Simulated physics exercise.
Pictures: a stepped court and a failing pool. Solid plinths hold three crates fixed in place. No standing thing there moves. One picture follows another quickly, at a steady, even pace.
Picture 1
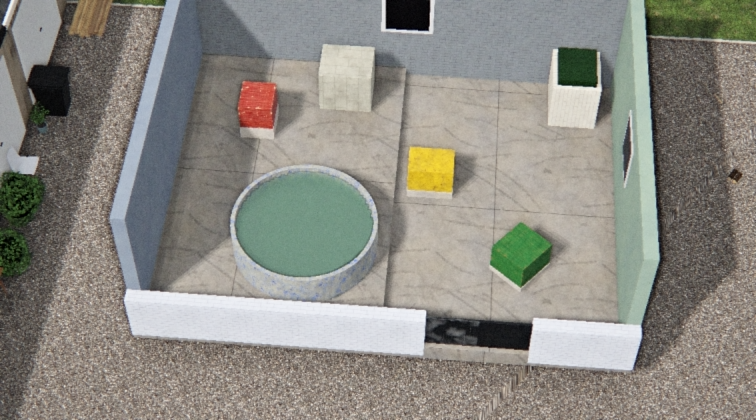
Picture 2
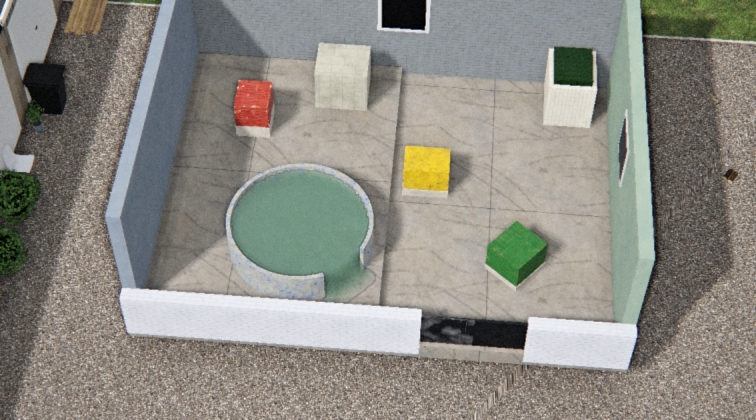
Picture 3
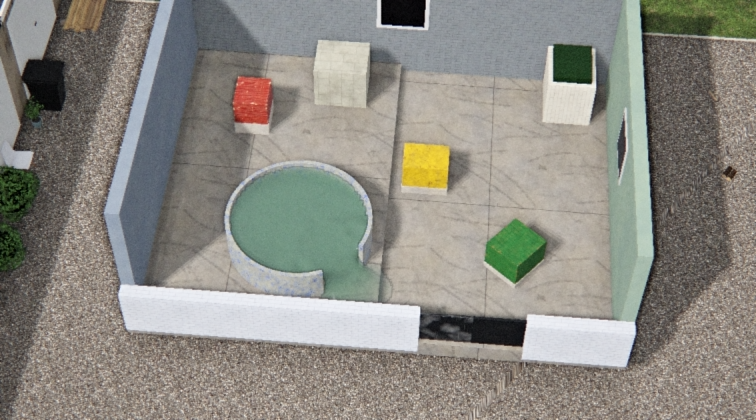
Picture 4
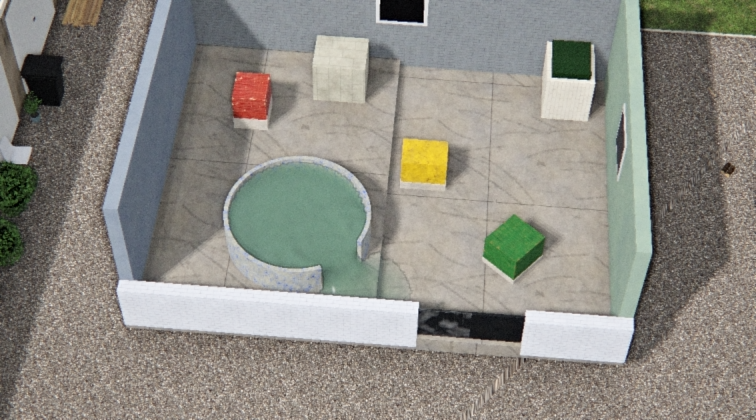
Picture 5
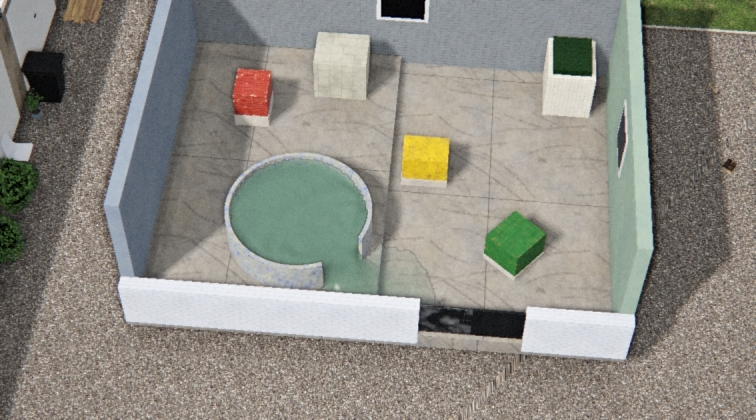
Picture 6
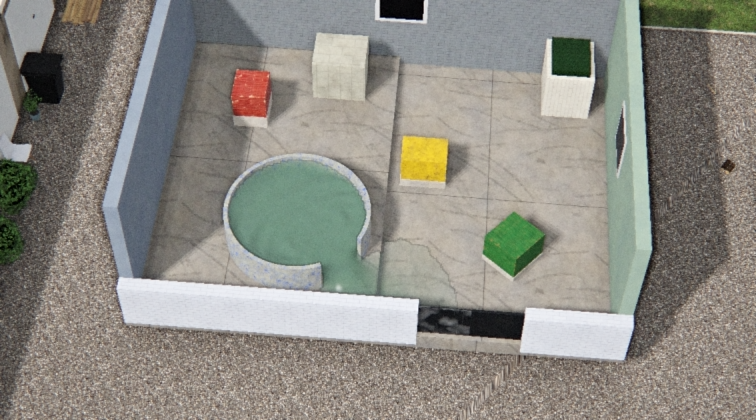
In this clip, a walled court holds red, yellow and green blocks and a round pool of still green water; a gap opens in the pool's lower right rim, and water pours out, spreading thinly across the paving.
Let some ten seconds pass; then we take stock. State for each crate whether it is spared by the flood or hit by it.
The yellow crate is spared; the red crate is spared; the green crate is hit.
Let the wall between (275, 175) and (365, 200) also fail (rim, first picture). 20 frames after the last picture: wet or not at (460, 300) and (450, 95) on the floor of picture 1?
Untouched, submerged.
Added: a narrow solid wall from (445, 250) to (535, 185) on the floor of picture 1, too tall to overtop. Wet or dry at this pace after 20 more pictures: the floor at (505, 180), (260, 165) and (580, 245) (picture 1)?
As listed: No water, dry, under water.
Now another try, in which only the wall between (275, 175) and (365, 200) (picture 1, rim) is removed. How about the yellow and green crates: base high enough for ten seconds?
My reading: The yellow crate is topped; the green crate ends up wet.
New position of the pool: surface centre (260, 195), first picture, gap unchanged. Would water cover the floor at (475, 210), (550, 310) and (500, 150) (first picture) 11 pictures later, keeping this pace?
Taking the three spots in order: Bare, swamped, bare.
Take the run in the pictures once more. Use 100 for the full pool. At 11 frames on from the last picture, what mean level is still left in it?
That comes to some 66 per cent.
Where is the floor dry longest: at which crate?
Should be the one in red.
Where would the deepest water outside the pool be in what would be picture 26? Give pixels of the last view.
It should be close to (606, 305).
A moment on, water covers 15 % of the floor; the yellow crate not reached, the red crate not reached, the green crate water round its plinth.
Next, water covers 20 % of the floor; the yellow crate not reached, the red crate not reached, the green crate water round its plinth.
Then, water covers 35 % of the floor; the yellow crate not reached, the red crate not reached, the green crate water round its plinth.
Later, water covers 65 % of the floor; the yellow crate water round its plinth, the red crate not reached, the green crate water round its plinth.
In the end, water covers 80 % of the floor; the yellow crate stayed above the water, the red crate stayed above the water, the green crate was topped.
